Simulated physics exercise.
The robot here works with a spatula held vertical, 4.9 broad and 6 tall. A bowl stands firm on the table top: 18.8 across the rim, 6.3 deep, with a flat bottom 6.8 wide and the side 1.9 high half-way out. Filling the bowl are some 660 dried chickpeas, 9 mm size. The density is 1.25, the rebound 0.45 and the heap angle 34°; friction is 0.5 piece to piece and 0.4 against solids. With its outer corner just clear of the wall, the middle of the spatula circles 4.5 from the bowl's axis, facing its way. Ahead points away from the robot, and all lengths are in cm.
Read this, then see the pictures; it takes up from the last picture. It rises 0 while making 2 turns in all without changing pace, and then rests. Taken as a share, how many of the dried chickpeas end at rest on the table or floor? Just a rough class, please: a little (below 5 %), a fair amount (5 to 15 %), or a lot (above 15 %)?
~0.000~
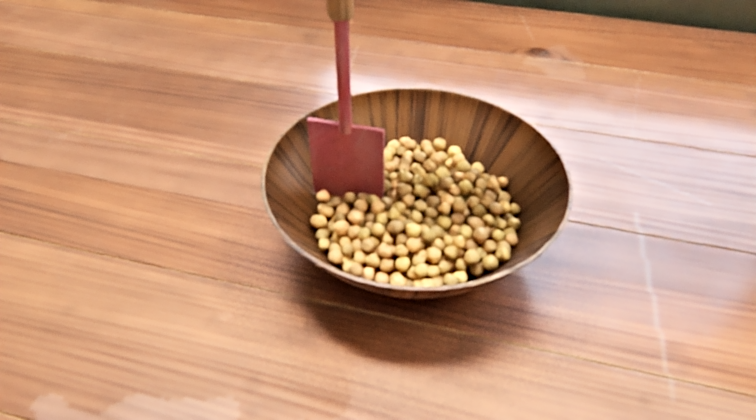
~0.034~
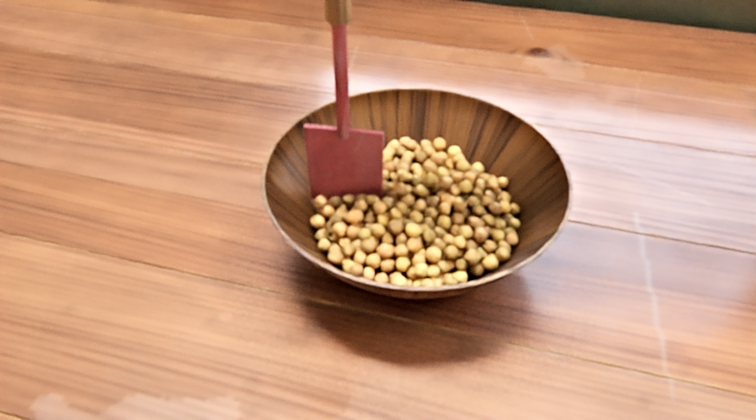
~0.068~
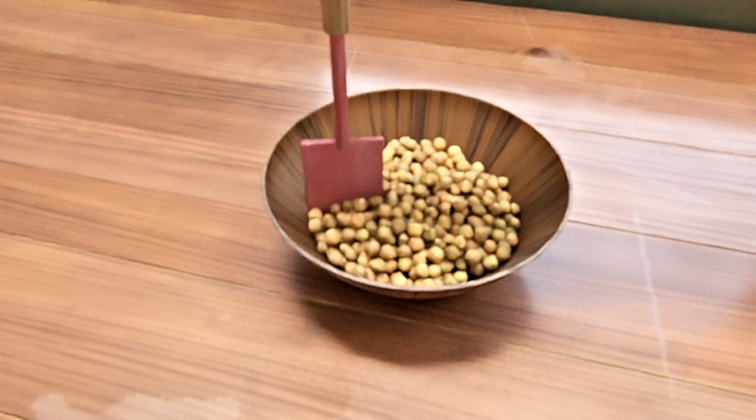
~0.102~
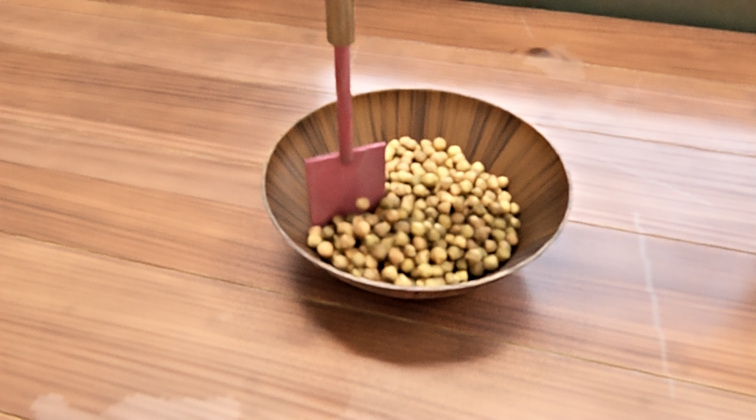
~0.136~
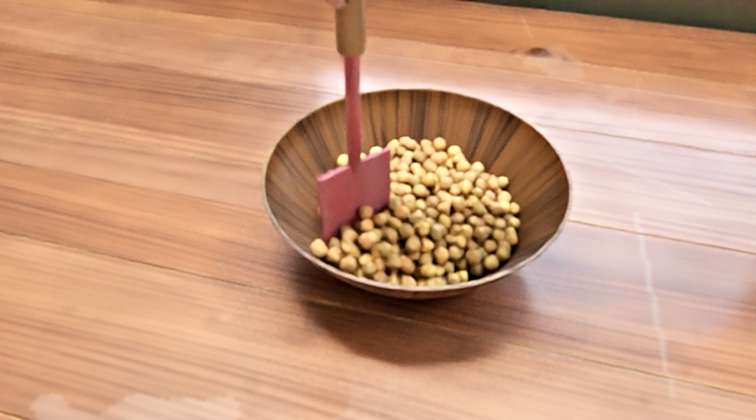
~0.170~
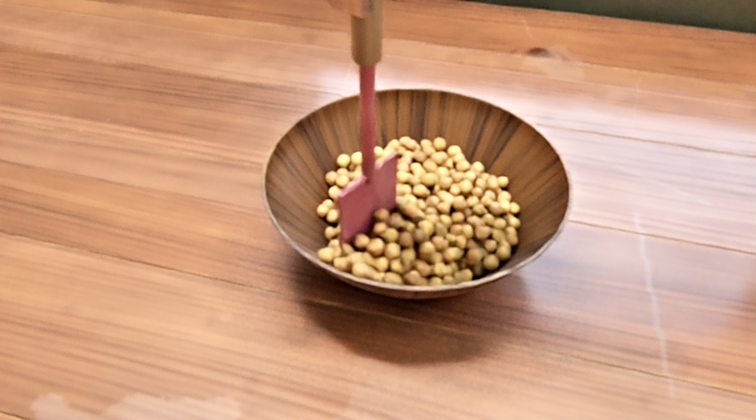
A fair amount.
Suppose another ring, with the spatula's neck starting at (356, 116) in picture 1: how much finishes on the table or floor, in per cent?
Close to 5 in a hundred.
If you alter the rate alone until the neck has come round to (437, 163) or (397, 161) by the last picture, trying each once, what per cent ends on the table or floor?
About 25 and 20 %.
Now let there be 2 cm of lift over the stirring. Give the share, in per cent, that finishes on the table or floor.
0 per cent, roughly.
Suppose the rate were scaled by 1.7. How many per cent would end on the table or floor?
That gives some 25 percent.
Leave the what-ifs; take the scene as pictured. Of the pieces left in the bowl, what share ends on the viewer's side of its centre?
I'd say around 60 per cent.
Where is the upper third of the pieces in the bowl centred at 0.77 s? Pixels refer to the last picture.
Around (347, 166).
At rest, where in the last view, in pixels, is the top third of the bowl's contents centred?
Somewhere close to (353, 210).
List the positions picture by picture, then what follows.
Spatula neck at (345, 103), 0° round; upper third of the load around (418, 203), from x 315 to 515, top at y 140; 655 in the bowl, in the first frame.
Spatula neck at (343, 108), 6° round; upper third of the load around (417, 204), from x 315 to 515, top at y 140, in the second frame.
Spatula neck at (341, 119), 21° round; upper third of the load around (415, 209), from x 315 to 515, top at y 140, in the third frame.
Spatula neck at (345, 131), 35° round; upper third of the load around (411, 214), from x 315 to 515, top at y 140, in the fourth frame.
Spatula neck at (354, 142), 50° round; upper third of the load around (413, 215), from x 320 to 515, top at y 140, in the fifth frame.
Spatula neck at (368, 151), 65° round; upper third of the load around (419, 216), from x 325 to 515, top at y 140; 655 in the bowl, in the sixth frame.
By 0.77 s, 323° round, highest piece 8 above the table; 634 in the bowl, 18 on the table or floor, 3 in flight or on the tool.
By 1.37 s, 222° round, highest piece 8 above the table; 613 in the bowl, 37 on the table or floor, 5 in flight or on the tool.
By 1.87 s, 0° round, highest piece 7 above the table; 594 in the bowl, 61 on the table or floor.
By 2.57 s, 0° round, highest piece 6 above the table; 593 in the bowl, 62 on the table or floor.
Final count, 593 in the bowl, 62 on the table or floor. That is 9 % on the table or floor.
